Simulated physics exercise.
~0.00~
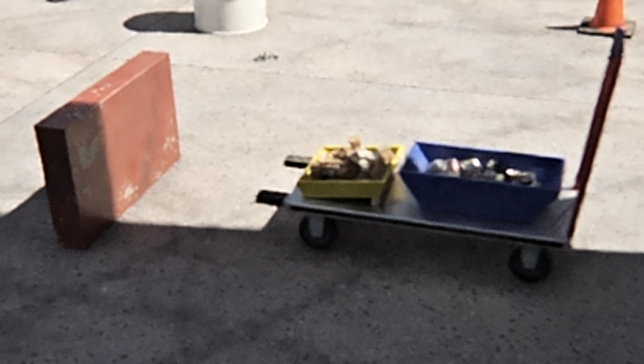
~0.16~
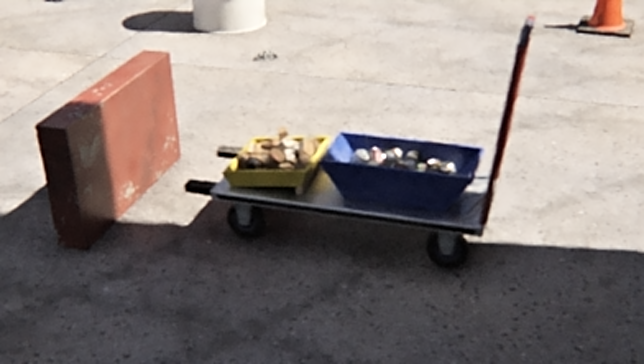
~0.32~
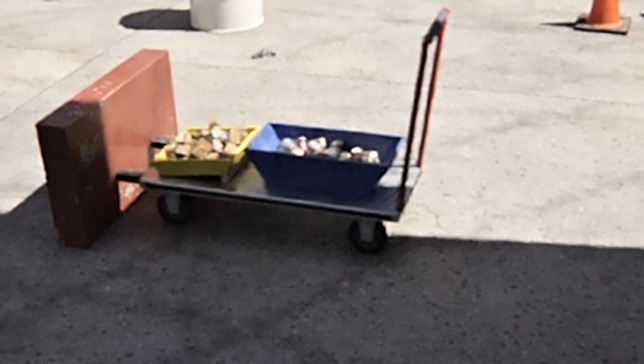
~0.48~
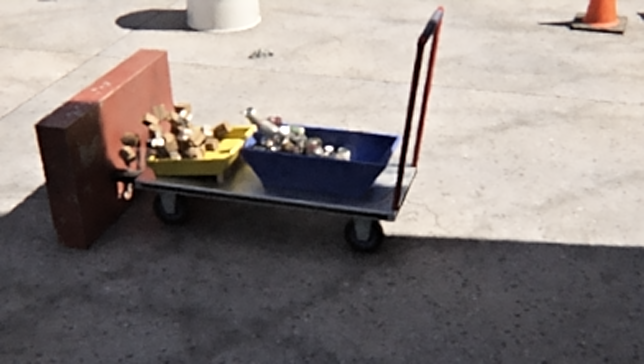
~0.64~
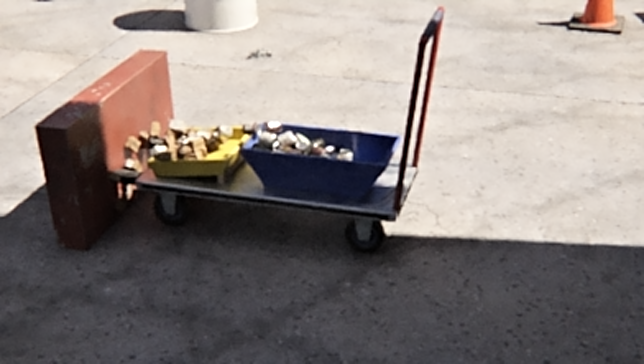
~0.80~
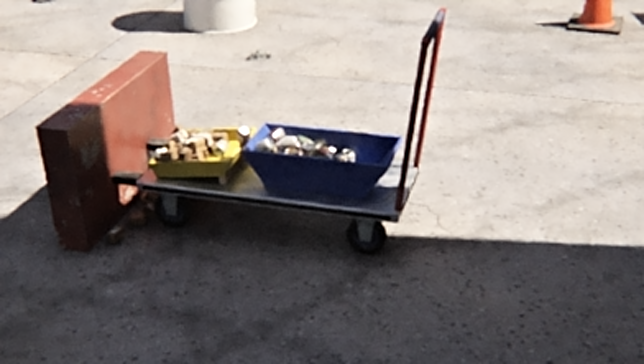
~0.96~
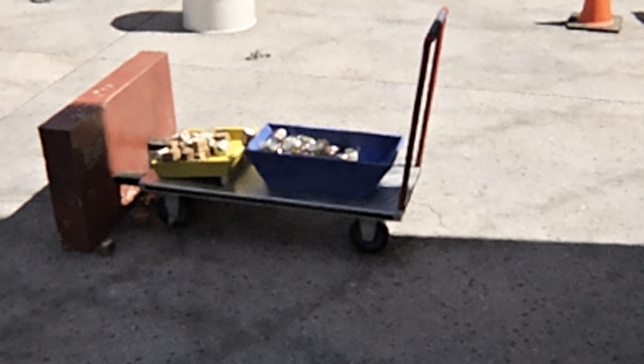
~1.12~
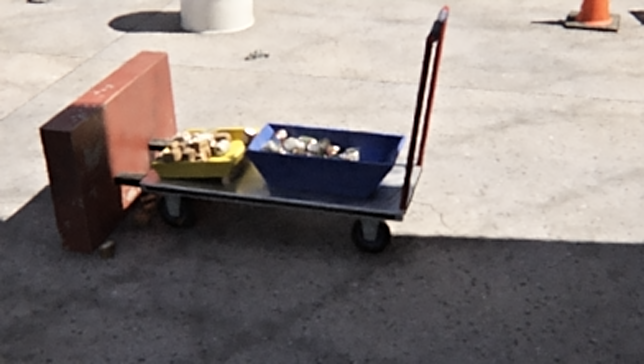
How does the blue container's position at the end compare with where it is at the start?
It starts over on the right side of the view, well away from the wall, and ends farther left, near the middle, much closer to the wall.
